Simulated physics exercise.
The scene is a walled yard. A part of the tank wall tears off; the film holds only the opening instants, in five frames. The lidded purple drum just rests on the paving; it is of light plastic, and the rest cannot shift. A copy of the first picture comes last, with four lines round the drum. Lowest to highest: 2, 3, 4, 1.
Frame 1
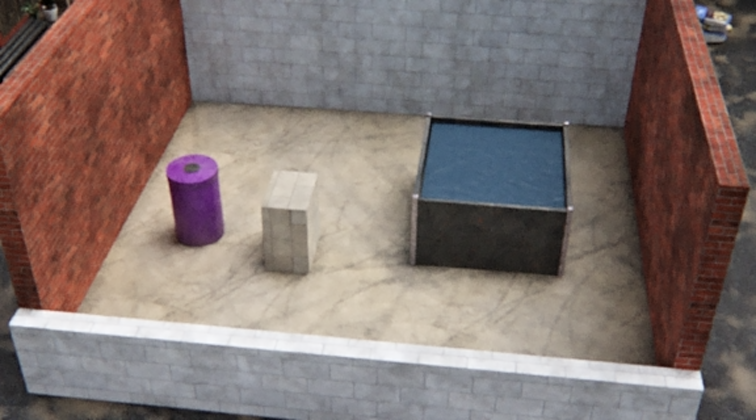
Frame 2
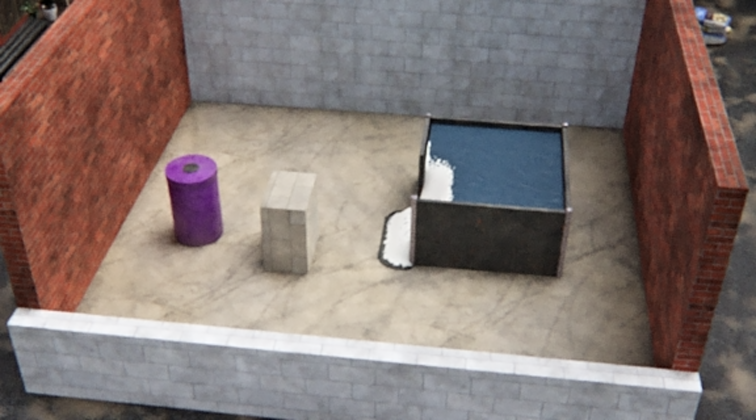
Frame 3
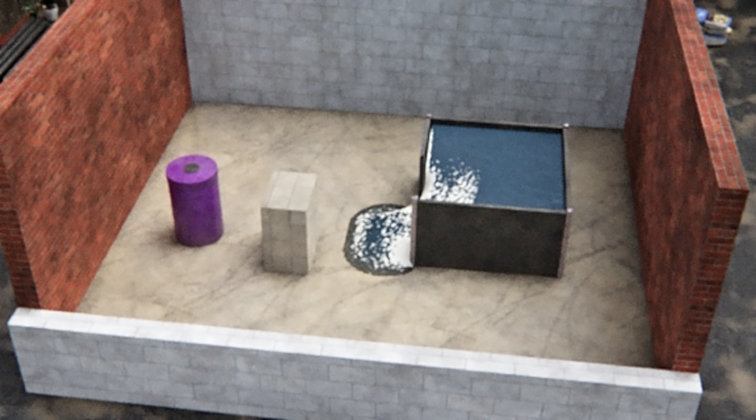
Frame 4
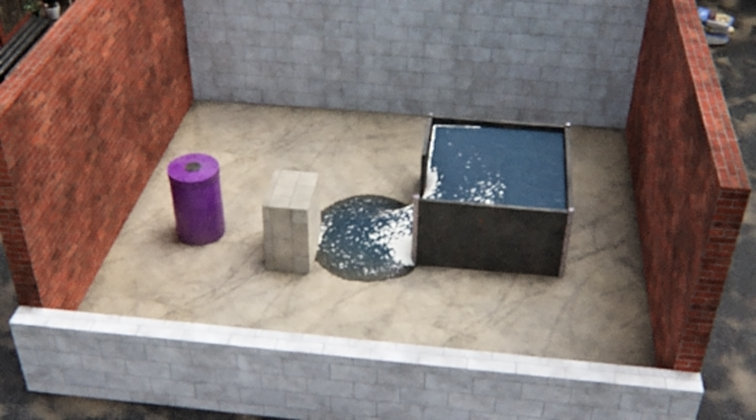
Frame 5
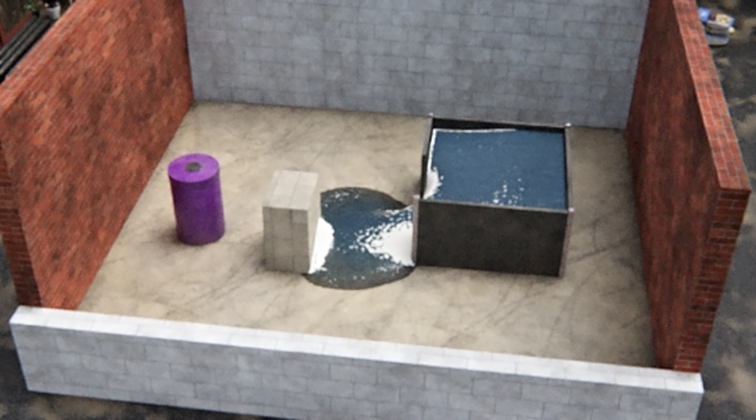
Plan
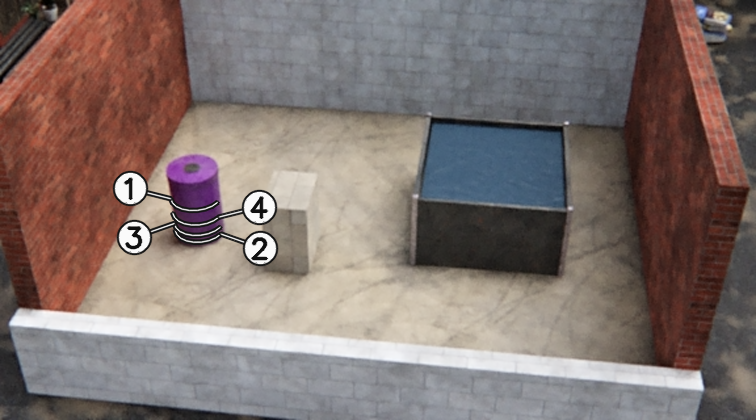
The clip shows a walled yard with a purple drum, a pale block and a dark tank of water; water pours from the tank's left side and spreads leftward across the ground, reaching the block and foaming against it.
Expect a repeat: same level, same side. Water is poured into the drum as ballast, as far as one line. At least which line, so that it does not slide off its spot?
3 will do.
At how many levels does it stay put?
Three of the four.
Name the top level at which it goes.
2.
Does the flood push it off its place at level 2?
Yes, that goes wrong.
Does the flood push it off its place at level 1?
No, not at all.
In white, 1 at (189, 210); 2 at (193, 242); 3 at (192, 235); 4 at (191, 225); from the bottom up 2, 3, 4, 1.
For level 1, it does not move.
For level 2, it is pushed about its own width away.
For level 3, it does not move.
For level 4, it does not move.
